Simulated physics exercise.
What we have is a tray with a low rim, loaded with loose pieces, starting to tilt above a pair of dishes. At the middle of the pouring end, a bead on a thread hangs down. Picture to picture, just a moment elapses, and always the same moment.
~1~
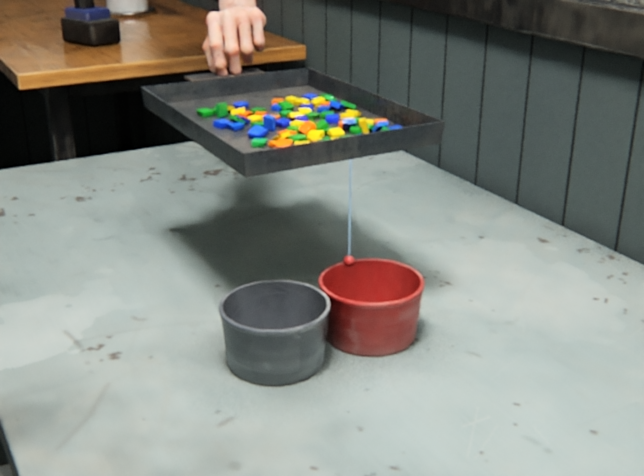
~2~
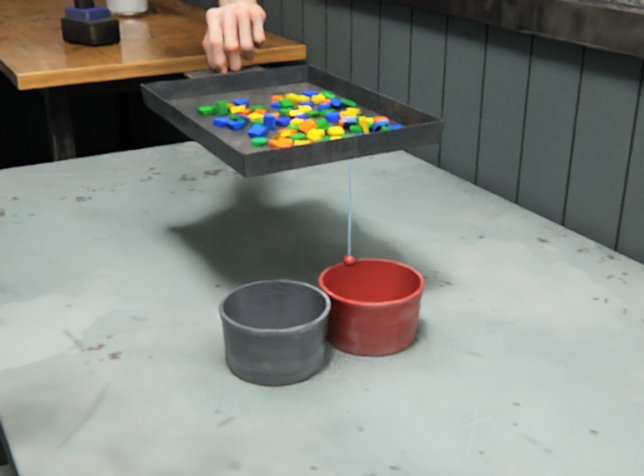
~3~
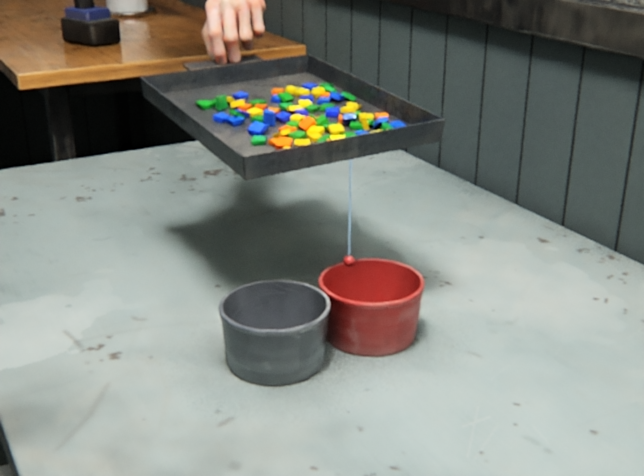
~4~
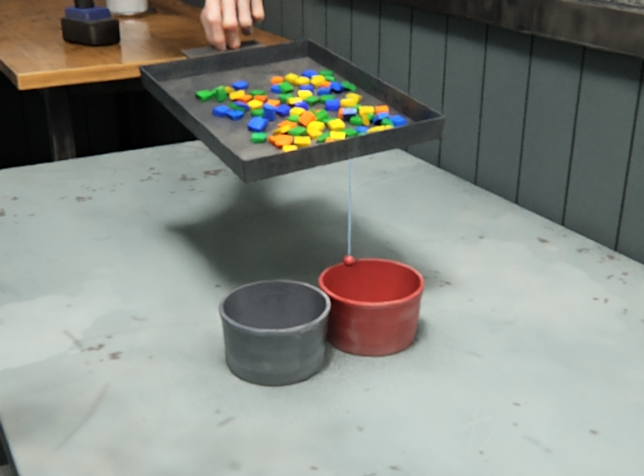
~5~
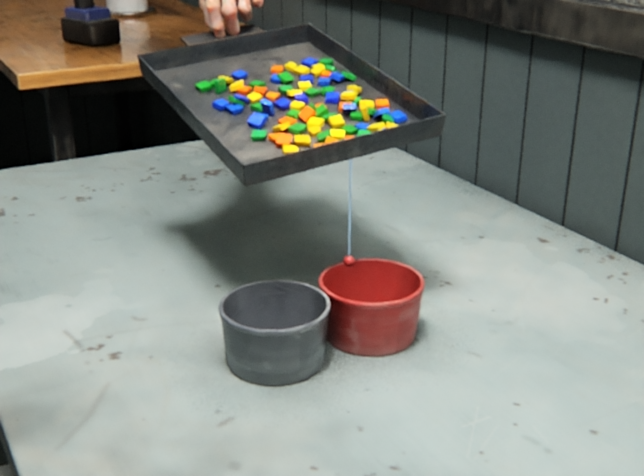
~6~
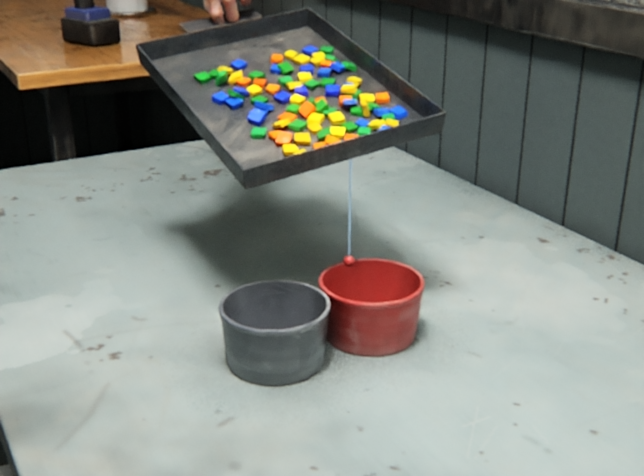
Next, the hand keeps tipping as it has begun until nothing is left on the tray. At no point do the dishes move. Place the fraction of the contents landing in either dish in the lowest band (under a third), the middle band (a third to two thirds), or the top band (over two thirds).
The catch tops two thirds.
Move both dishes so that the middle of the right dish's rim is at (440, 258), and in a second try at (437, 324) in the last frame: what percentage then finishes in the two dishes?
In order, 10 % and 0 %.
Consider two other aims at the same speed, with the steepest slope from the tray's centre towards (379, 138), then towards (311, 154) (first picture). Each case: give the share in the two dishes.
In turn, 20 percent and then 50 percent.
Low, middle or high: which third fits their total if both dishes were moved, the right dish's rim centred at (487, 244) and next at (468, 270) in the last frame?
First attempt: Below one third; second attempt: Less than a third.
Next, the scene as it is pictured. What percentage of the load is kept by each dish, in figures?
In the left dish you'd find about 80 % of the load, and in the right dish about 0 %.
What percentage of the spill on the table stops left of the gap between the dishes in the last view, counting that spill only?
I'd say some 20 in a hundred.
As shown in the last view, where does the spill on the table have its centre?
At about (363, 387).
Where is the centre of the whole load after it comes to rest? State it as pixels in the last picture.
Close to (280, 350), more or less.
Soon, tray tipped steeply; all on the tray.
A while on, tray tipped right over; nearly all on the tray; a stray few in the left dish; a stray few outside both; a stray few in the air.
Towards the end, tray tipped past a quarter turn; most in the left dish; a small part in the right dish; about a quarter outside both.
Finally, tray tipped past a quarter turn; most in the left dish; a small part in the right dish; about a quarter outside both.
